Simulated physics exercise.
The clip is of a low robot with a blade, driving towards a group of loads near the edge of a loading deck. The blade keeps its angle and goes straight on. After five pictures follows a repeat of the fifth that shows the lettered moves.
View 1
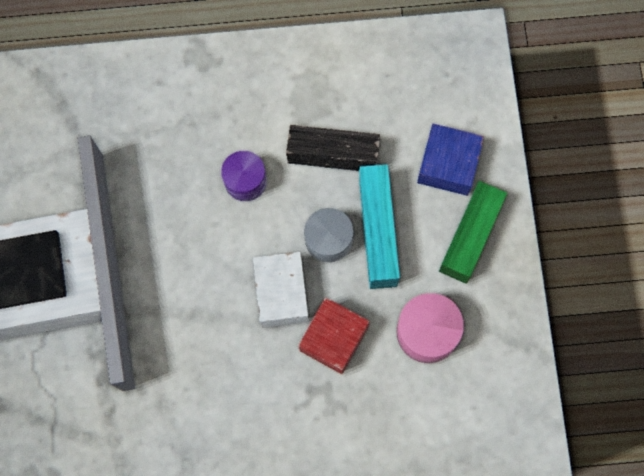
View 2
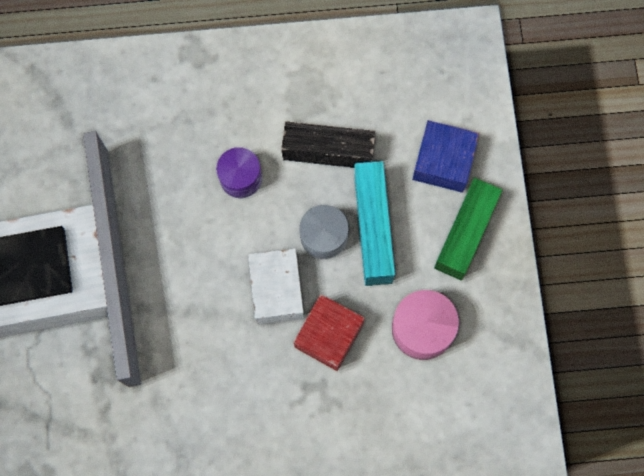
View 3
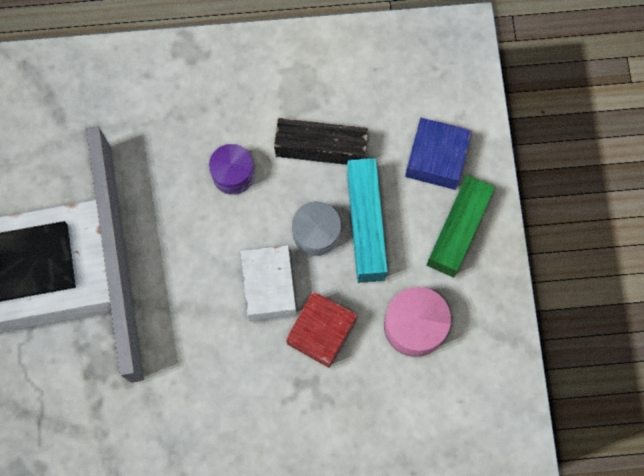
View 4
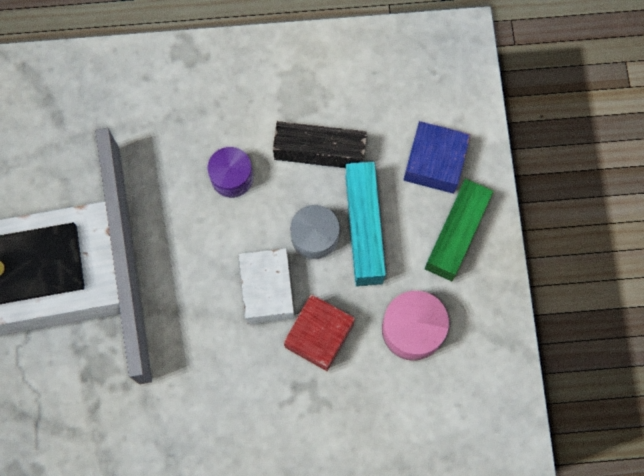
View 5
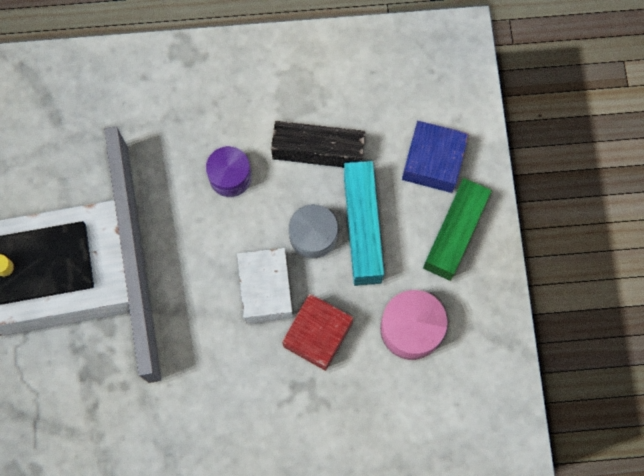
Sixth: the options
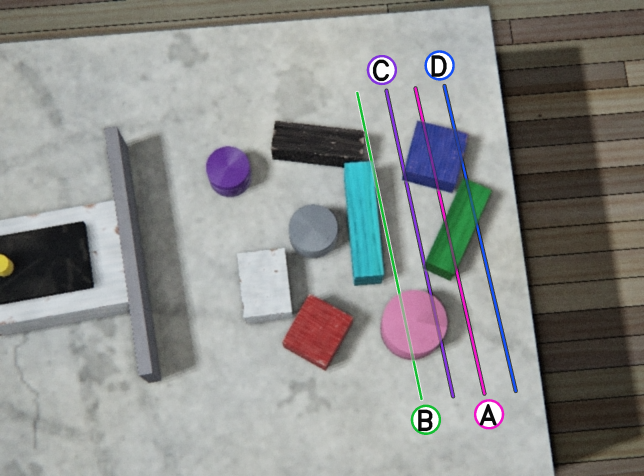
A low robot with a wide gray blade crept slowly to the right across a pale marbled deck, while the colorful blocks and round pieces ahead of it sat untouched near the edge.
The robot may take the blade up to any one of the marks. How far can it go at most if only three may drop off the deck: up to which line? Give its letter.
No fourth one falls up to A.
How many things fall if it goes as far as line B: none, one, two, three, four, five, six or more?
In all, none.
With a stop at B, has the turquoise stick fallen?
By then, no.
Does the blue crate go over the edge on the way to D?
Yes.
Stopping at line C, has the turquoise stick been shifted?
Yes.
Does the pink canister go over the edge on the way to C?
No.
On the copy, A at (449, 235); B at (388, 240); C at (418, 237); D at (479, 232).
On A. First, robot (166, 251); red crate (325, 336); purple canister (262, 167).
Then, robot (281, 242); green stick (474, 229); blue crate (452, 151).
Finally, robot (370, 234); pink canister over the edge; green stick over the edge; two fallen.
By contrast, B is within the limit but short; C is within the limit but short; D drops four.
